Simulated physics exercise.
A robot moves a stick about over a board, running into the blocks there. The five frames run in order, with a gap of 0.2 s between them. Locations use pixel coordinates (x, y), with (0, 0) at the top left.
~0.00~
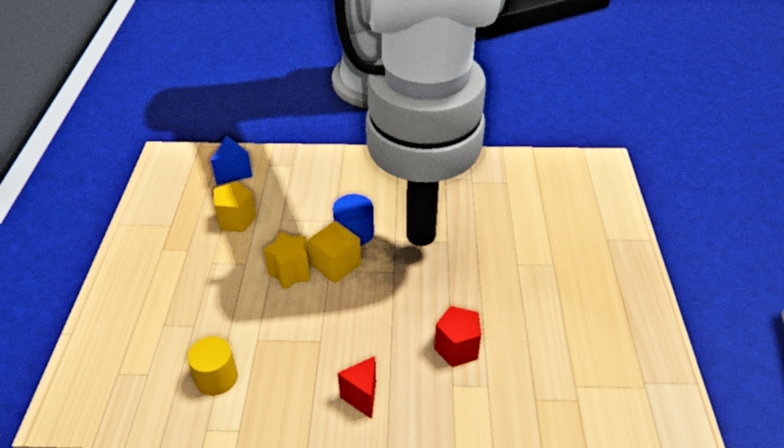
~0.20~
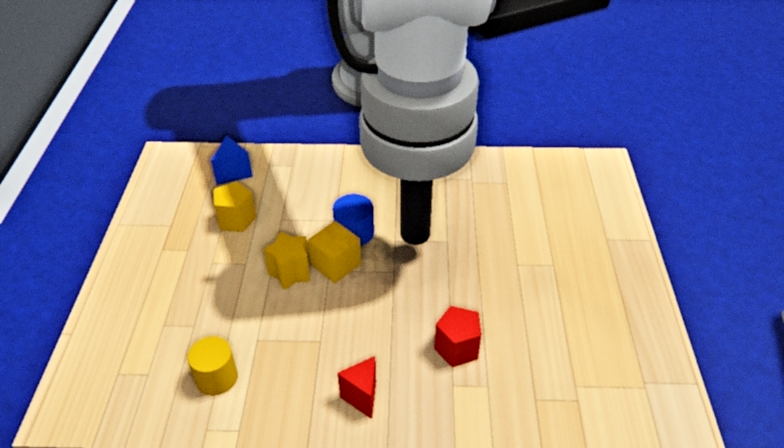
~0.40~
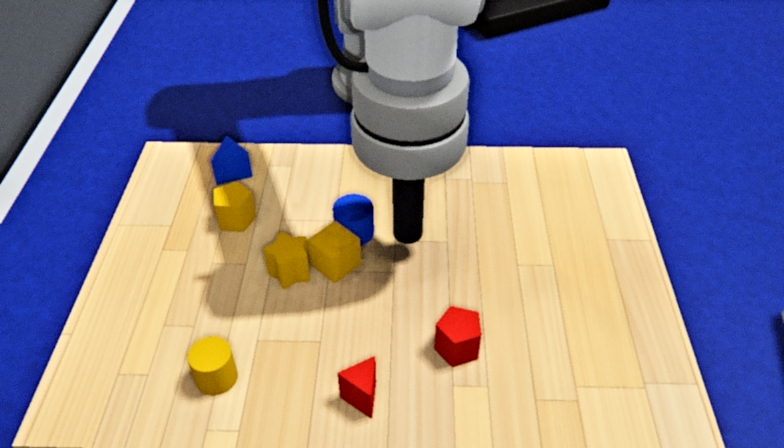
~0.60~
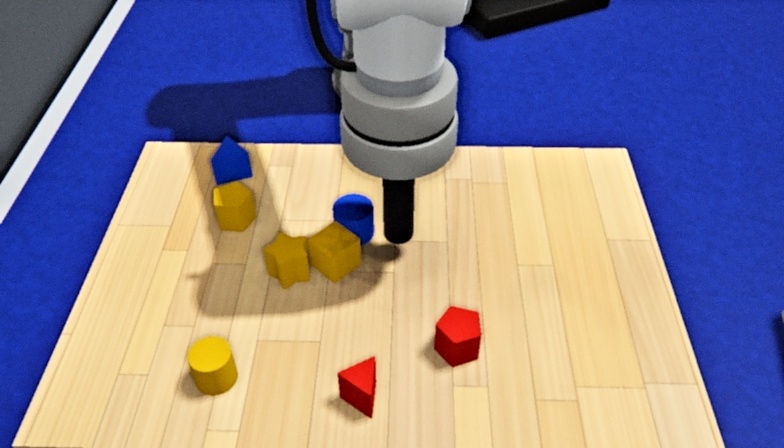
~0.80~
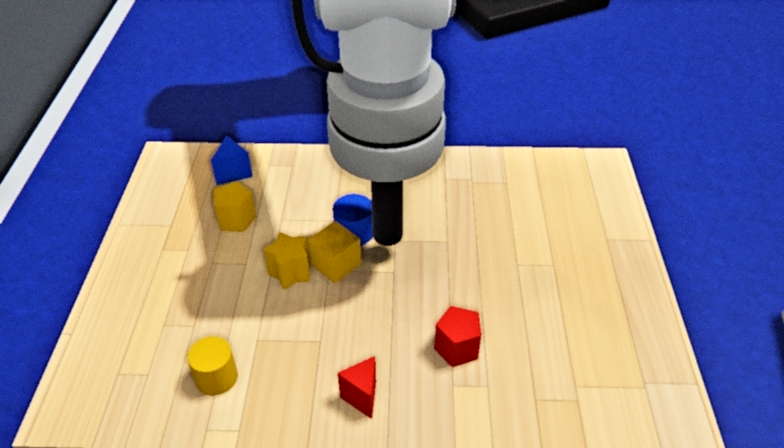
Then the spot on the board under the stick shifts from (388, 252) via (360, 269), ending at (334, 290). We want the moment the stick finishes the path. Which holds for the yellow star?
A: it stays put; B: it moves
Option B.
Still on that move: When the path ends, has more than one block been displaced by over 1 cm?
Yes - that is the case.
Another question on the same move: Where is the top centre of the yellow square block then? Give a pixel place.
The answer is (305, 249).
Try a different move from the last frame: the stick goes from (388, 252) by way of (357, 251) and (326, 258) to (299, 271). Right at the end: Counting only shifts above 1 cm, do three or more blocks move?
It seems so.
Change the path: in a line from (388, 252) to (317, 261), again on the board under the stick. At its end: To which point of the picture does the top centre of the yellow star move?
At pixel (242, 257).
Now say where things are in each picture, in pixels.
The first picture shows stick's lower end (421, 237); yellow star (287, 247); yellow square block (334, 239); blue disc (353, 207).
The second picture shows stick (415, 236); blocks still.
The third picture shows stick (408, 235); blocks still.
The fourth picture shows stick (398, 235); blocks still.
The fifth picture shows stick (388, 237); yellow star (287, 247); yellow square block (334, 239); blue disc (353, 207).
On the path given first. Halfway along, stick (359, 254); yellow star (280, 246), turned 15° anticlockwise; yellow square block (320, 242), turned 25° clockwise.
At the end, stick (332, 275); yellow star (263, 243), turned 25° anticlockwise; yellow square block (305, 249), turned 80° clockwise; blue disc still.
